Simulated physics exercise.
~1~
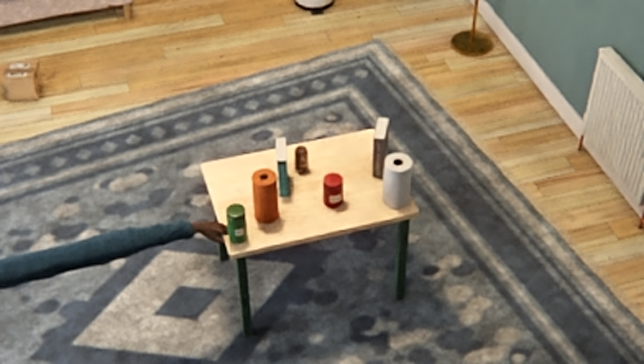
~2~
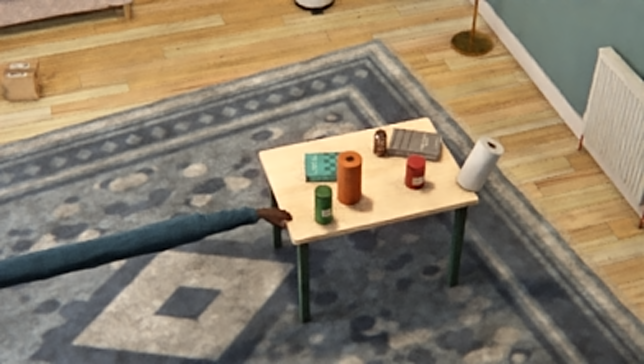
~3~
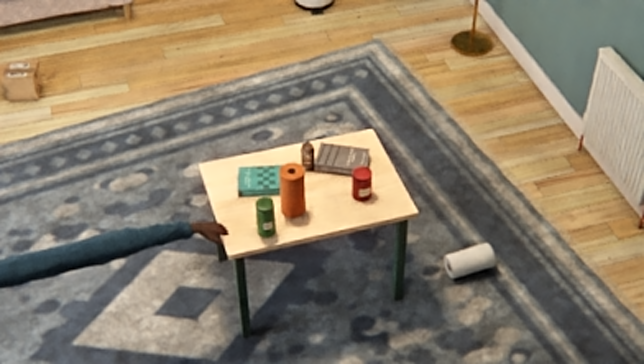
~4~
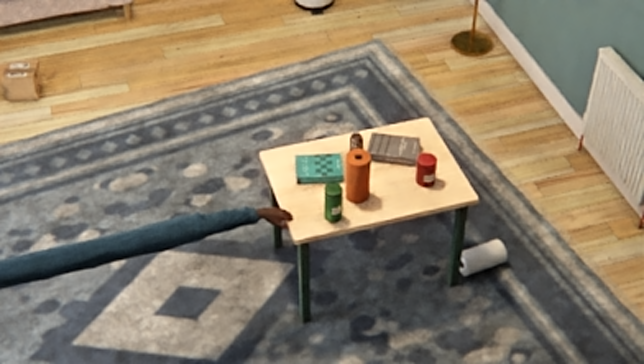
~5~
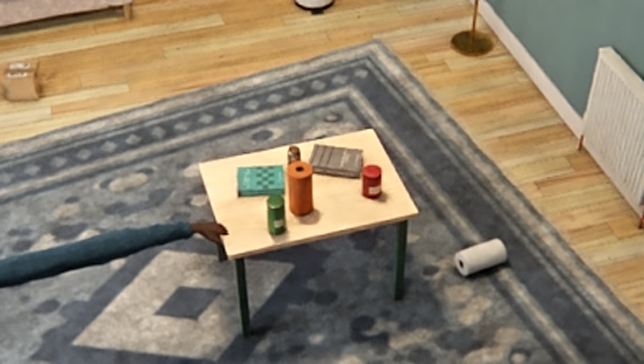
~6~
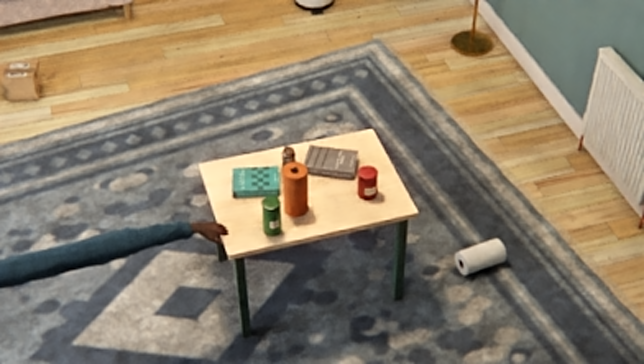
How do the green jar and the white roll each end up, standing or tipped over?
The green jar is still standing on the table, while the white roll has tipped over and lies on its side on the rug.
